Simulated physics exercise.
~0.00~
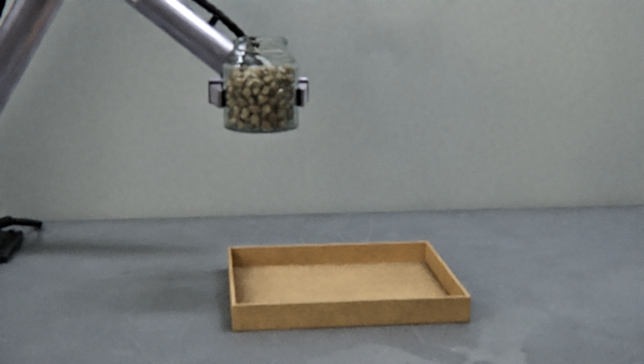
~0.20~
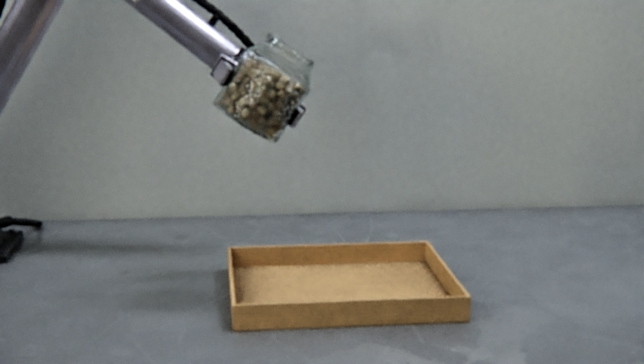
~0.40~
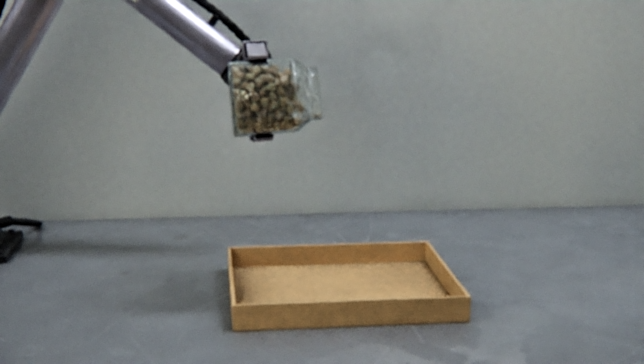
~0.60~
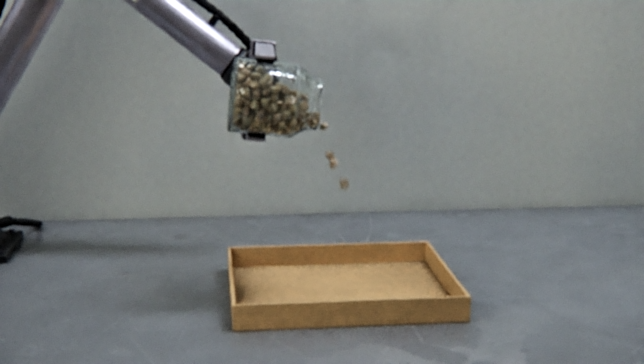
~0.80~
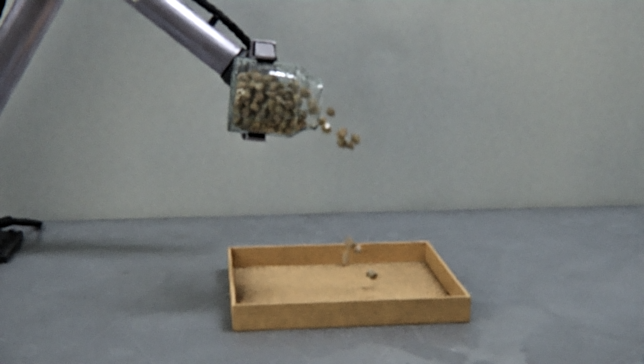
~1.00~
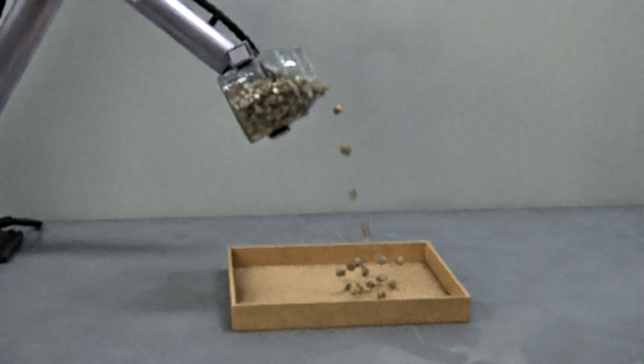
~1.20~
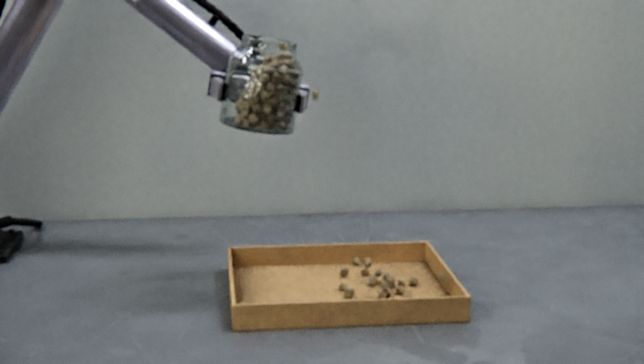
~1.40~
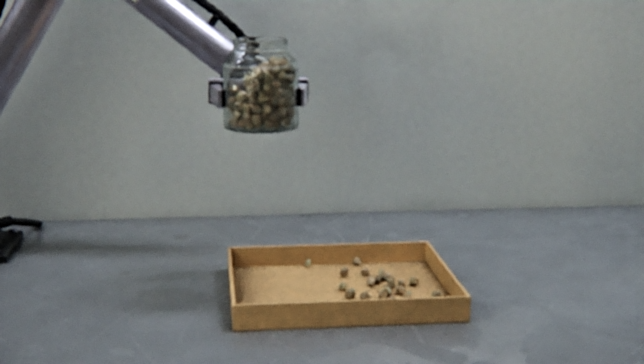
Above a shallow wooden tray, a robot arm tips a jar, spills some pebbles, and rights it.
